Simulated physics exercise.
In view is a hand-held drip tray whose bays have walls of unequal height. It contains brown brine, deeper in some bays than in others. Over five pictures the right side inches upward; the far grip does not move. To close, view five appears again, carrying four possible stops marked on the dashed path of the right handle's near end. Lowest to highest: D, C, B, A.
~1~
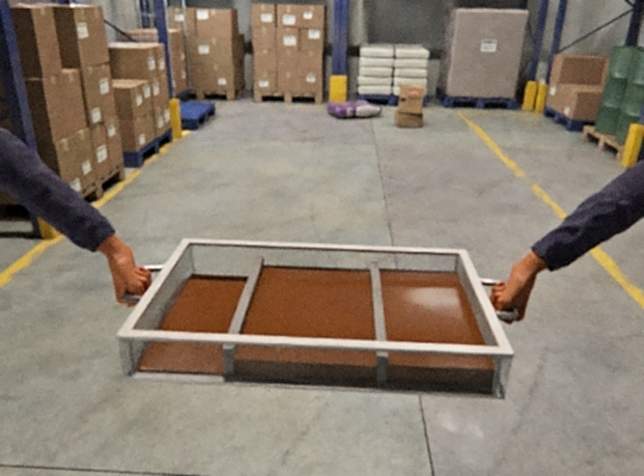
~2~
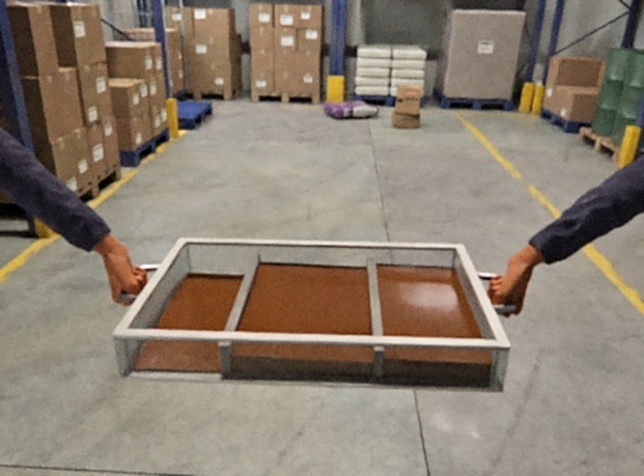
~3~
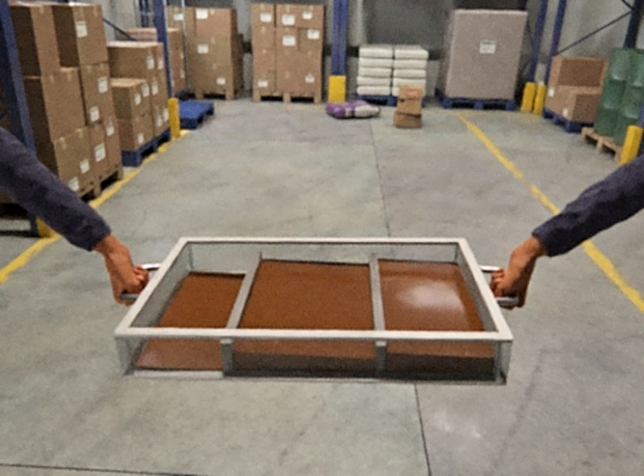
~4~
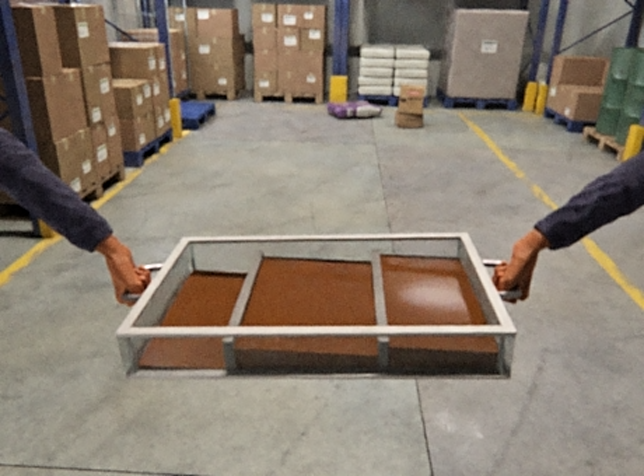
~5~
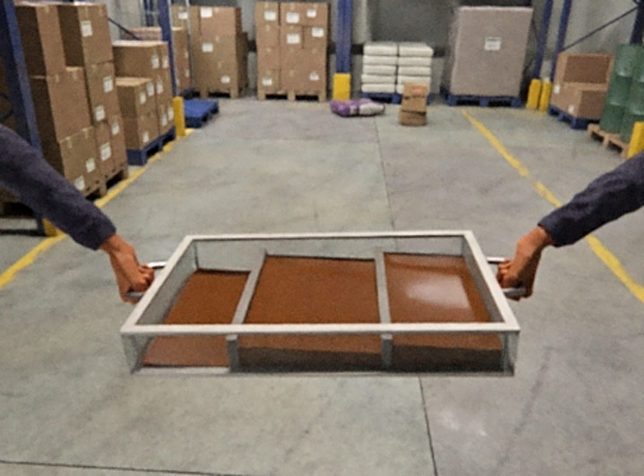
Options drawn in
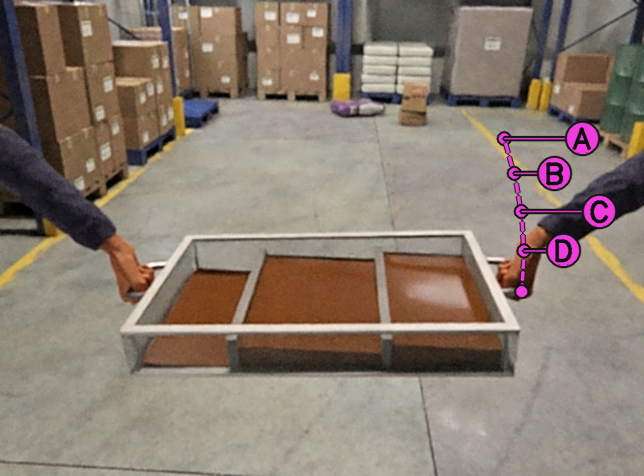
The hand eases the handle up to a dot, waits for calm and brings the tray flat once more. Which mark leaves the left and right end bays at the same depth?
Use mark C.
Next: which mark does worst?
A.
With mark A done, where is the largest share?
It is the left one.
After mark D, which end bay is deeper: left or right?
The right one.
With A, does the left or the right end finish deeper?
The left end bay.
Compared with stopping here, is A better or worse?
Worse.
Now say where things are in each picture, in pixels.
The tray is level; deepest in the right bay, at (425, 311), shallowest in the left; right handle at (506, 299).
Tipped about 1° down to the left; no wall is crossed; right handle at (503, 292).
Tipped about 3° down to the left; no wall is crossed; right handle at (506, 285).
Tipped about 4° down to the left; no wall is crossed; right handle at (509, 279).
Tipped about 4° down to the left; deepest in the right bay, at (431, 293), shallowest in the left; right handle at (513, 276).
On the marked copy, A at (504, 138); B at (514, 173); C at (521, 211); D at (523, 250).
With A, the left end bay stands much deeper than the other; about 16 % goes over the rim.
With B, the left end bay stands much deeper than the other; almost none goes over the rim.
With C, the two end bays stand about equally deep; nothing spills.
With D, the right end bay stands much deeper than the other; nothing spills.
